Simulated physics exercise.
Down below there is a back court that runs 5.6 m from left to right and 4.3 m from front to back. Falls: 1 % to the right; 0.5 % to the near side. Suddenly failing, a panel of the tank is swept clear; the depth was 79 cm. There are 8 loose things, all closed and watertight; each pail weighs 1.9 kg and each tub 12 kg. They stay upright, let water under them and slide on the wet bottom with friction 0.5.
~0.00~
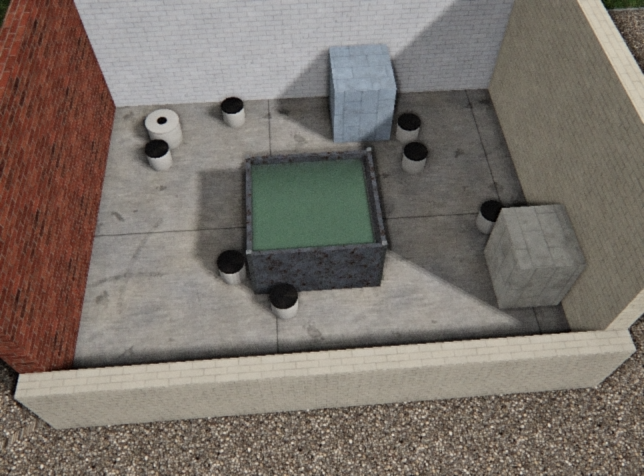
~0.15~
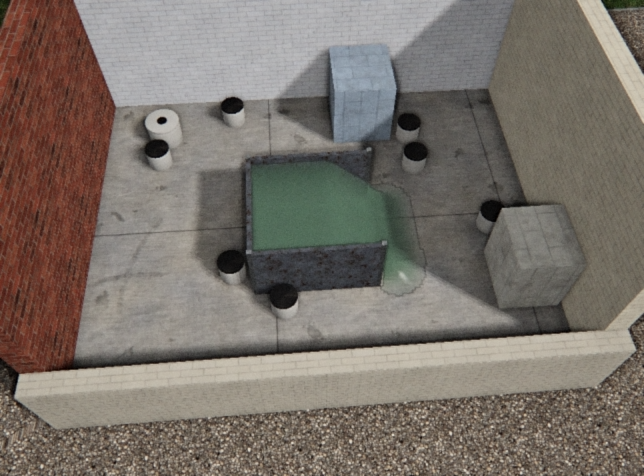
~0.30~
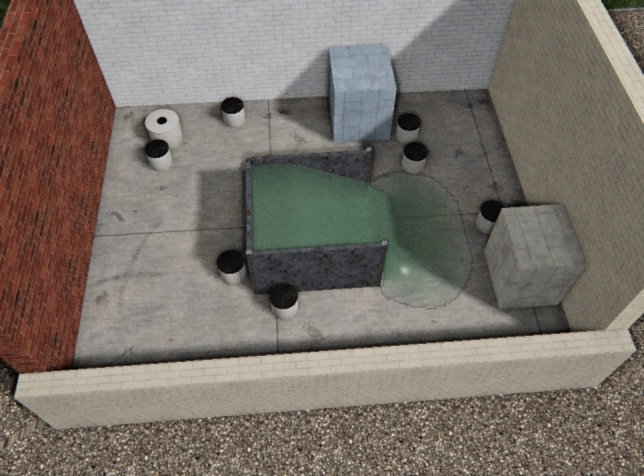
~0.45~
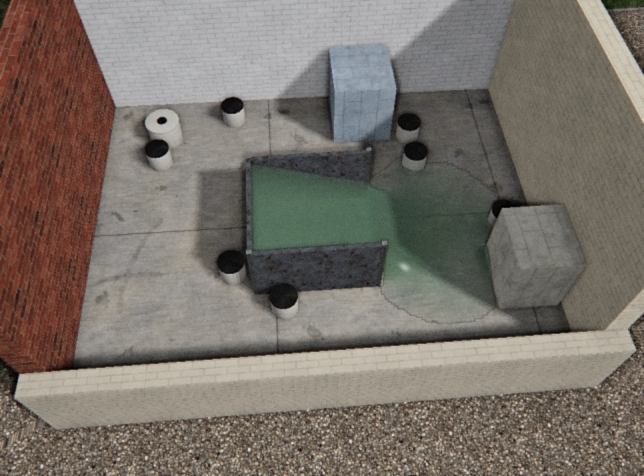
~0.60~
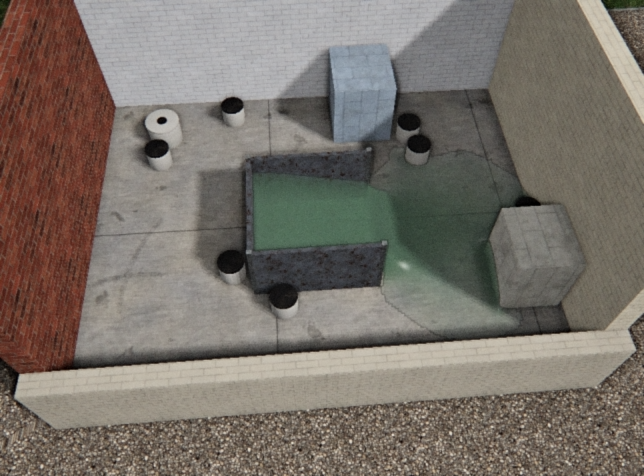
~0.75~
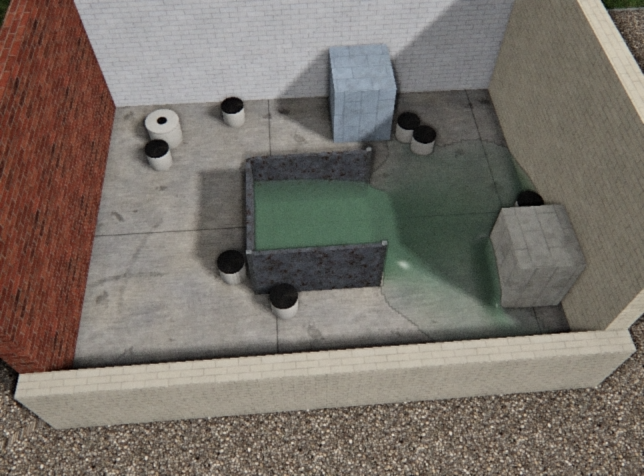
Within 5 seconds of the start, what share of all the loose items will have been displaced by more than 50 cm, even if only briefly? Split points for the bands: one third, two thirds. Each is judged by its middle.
Central band.
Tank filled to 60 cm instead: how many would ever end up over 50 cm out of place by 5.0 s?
In that case 4 of them.
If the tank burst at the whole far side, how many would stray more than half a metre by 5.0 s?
Then 7 of them would.
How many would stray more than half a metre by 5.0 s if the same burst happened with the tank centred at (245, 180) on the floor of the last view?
5.
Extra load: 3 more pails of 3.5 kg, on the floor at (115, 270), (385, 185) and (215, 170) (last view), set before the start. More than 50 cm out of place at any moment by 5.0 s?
Taking them one by one: It stays within, then it goes beyond, then it stays within.
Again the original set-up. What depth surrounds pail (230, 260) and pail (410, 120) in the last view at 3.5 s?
Depth approx. 1 cm / 12 cm.
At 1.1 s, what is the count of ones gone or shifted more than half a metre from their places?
At that time I count 1.
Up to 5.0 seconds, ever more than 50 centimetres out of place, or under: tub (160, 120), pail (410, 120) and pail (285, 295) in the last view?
First falling below it, second exceeding it, third exceeding it.
After 1.1 s 1 of 8 are over 50 cm from their spots; 1 afloat.
After 2.2 s 2 of 8 are over 50 cm from their spots; 2 afloat.
After 3.5 s 3 of 8 are over 50 cm from their spots; 3 afloat.
After 5.0 s 4 of 8 are over 50 cm from their spots, and 4 have been at some point; 4 afloat.
